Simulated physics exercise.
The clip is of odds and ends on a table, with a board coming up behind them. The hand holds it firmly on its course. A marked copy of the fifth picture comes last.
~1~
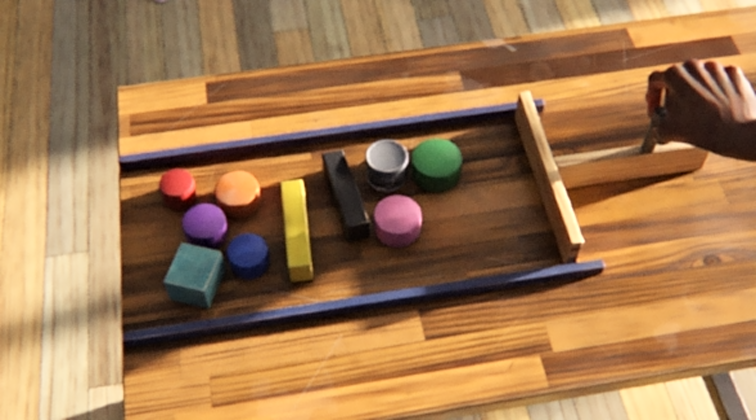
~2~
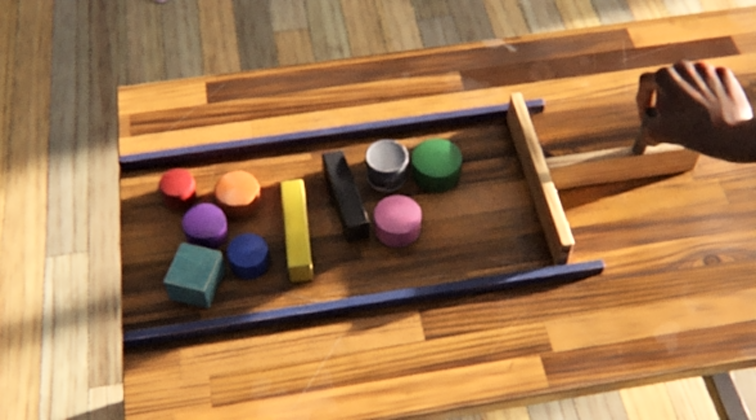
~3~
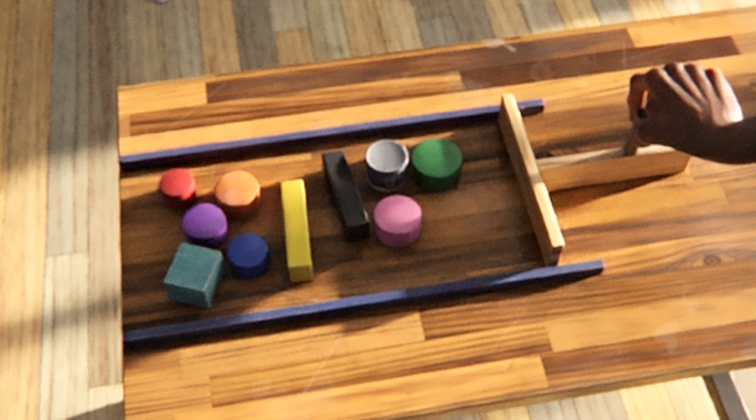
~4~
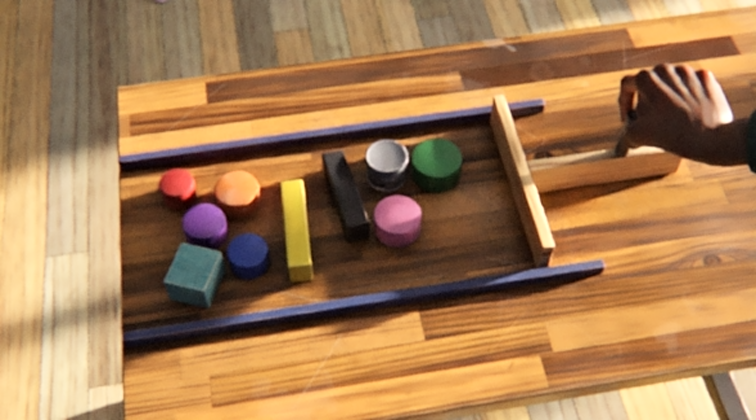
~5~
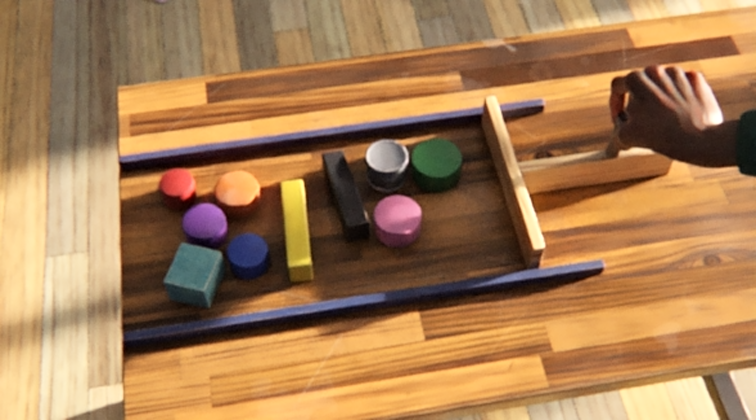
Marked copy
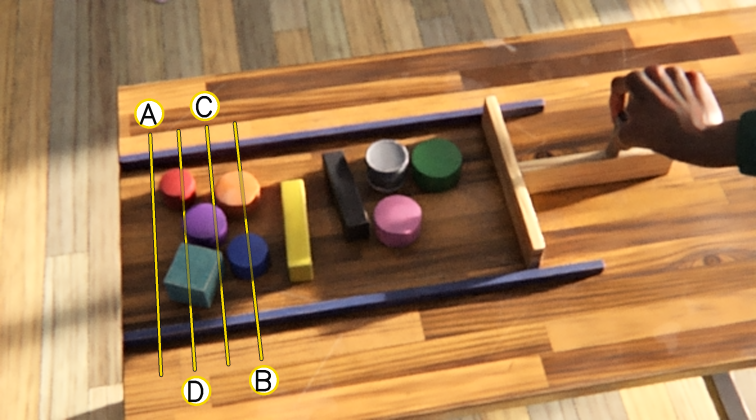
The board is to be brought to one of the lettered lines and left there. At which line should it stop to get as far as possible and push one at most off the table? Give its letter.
It can go as far as B.
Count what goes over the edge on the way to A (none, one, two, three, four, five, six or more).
Six or more.
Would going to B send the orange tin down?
By then, no.
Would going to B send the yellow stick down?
No.
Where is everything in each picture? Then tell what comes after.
The first frame shows grey tin (386, 166); red tin (178, 190); black stick (345, 195).
The second frame shows board (541, 164); turquoise block (195, 275).
The third frame shows board (532, 165); green tin (437, 166).
The fourth frame shows board (522, 167); yellow stick (296, 230).
The fifth frame shows board (513, 168); orange tin (237, 195); grey tin (386, 166); red tin (178, 190).
On the marked copy, A at (155, 244); B at (247, 231); C at (217, 235); D at (186, 240).
Taking B. A third of the way, board (418, 181); grey tin (333, 168); green tin (380, 172).
Two thirds of the way, board (323, 195); turquoise block (186, 281); purple tin (200, 234).
When it is over, board (248, 206); turquoise block (123, 306); red tin (130, 195); none fallen.
As for the rest, A drops seven; C drops four; D drops five.
